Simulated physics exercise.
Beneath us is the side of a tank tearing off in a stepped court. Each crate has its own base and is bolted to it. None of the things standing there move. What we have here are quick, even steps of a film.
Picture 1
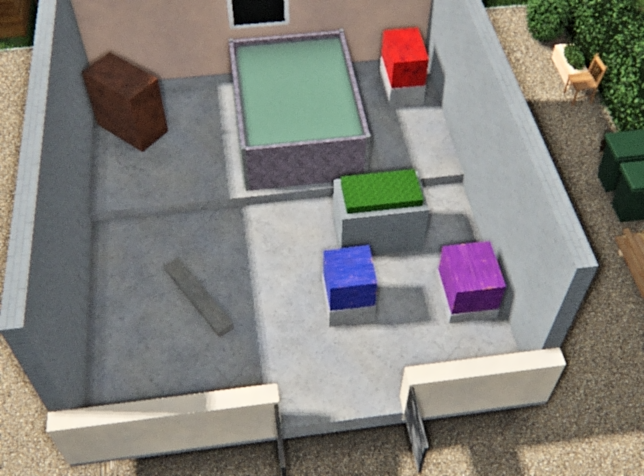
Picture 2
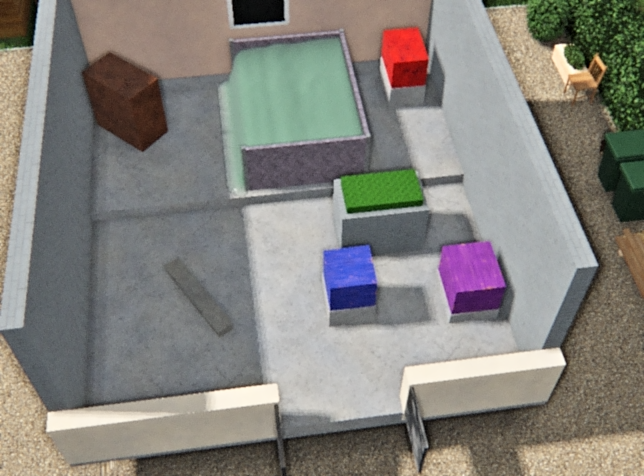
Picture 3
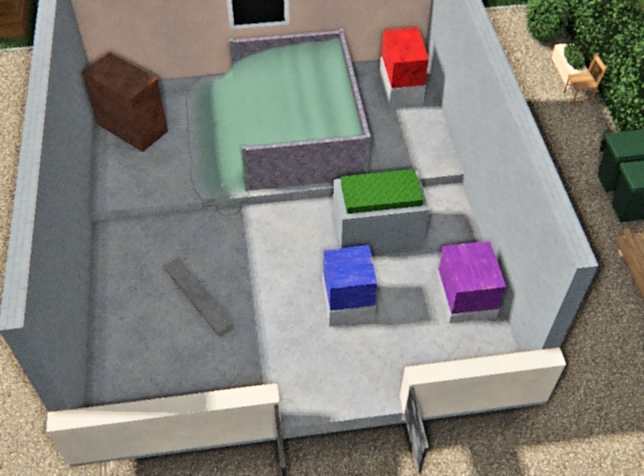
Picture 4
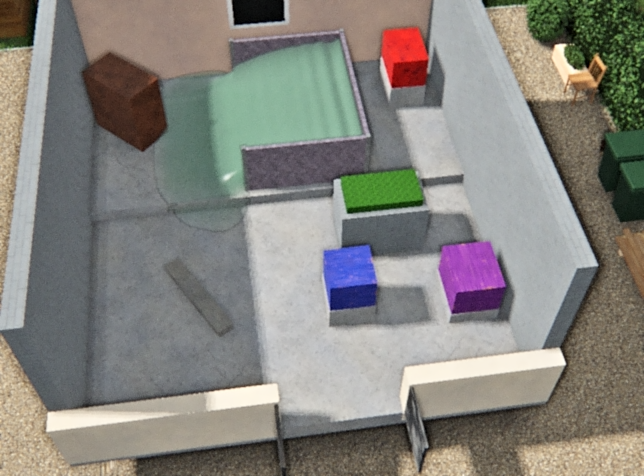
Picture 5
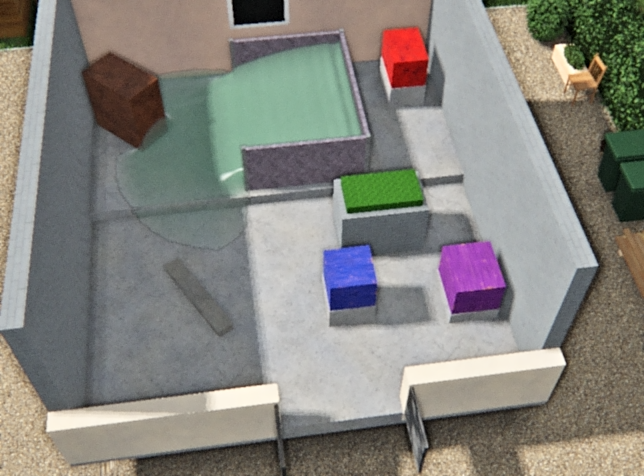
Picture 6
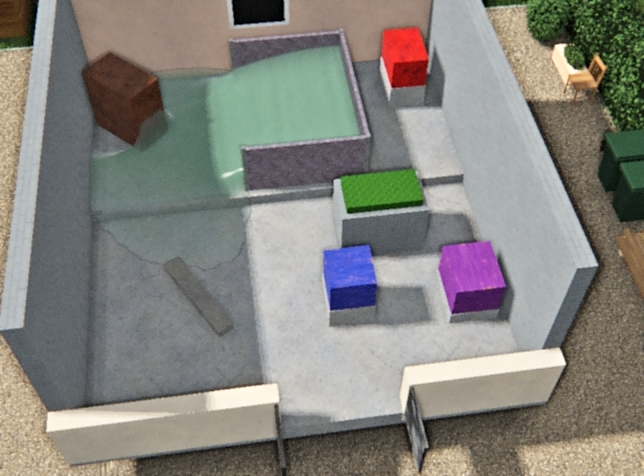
Green water pours from the tank's open left side and spreads across the grey courtyard floor.
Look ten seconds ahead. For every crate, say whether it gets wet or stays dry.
Purple crate: Wet; blue crate: Dry; red crate: Dry.
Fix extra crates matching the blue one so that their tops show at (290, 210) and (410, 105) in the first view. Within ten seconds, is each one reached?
I'd expect the first one is left untouched and the next one is left untouched.
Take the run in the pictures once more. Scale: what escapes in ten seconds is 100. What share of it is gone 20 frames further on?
I make it 0 per cent.
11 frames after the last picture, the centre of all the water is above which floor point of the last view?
Close to pixel (185, 164).
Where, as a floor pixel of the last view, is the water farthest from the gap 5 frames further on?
Close to (89, 327).
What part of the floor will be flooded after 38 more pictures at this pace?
I'd say 90 per cent.
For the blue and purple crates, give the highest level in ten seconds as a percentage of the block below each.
Roughly 50 and 120 per cent respectively.
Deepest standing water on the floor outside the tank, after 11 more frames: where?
Deepest spot: Around (106, 118).
A moment on, water covers 30 % of the floor; the purple crate not reached, the blue crate not reached, the red crate not reached.
Next, water covers 45 % of the floor; the purple crate not reached, the blue crate not reached, the red crate not reached.
Then, water covers 65 % of the floor; the purple crate not reached, the blue crate water round its plinth, the red crate water round its plinth.
Later, water covers 90 % of the floor; the purple crate water round its plinth, the blue crate water round its plinth, the red crate water round its plinth.
In the end, water covers 95 % of the floor; the purple crate was topped, the blue crate stayed above the water, the red crate stayed above the water.
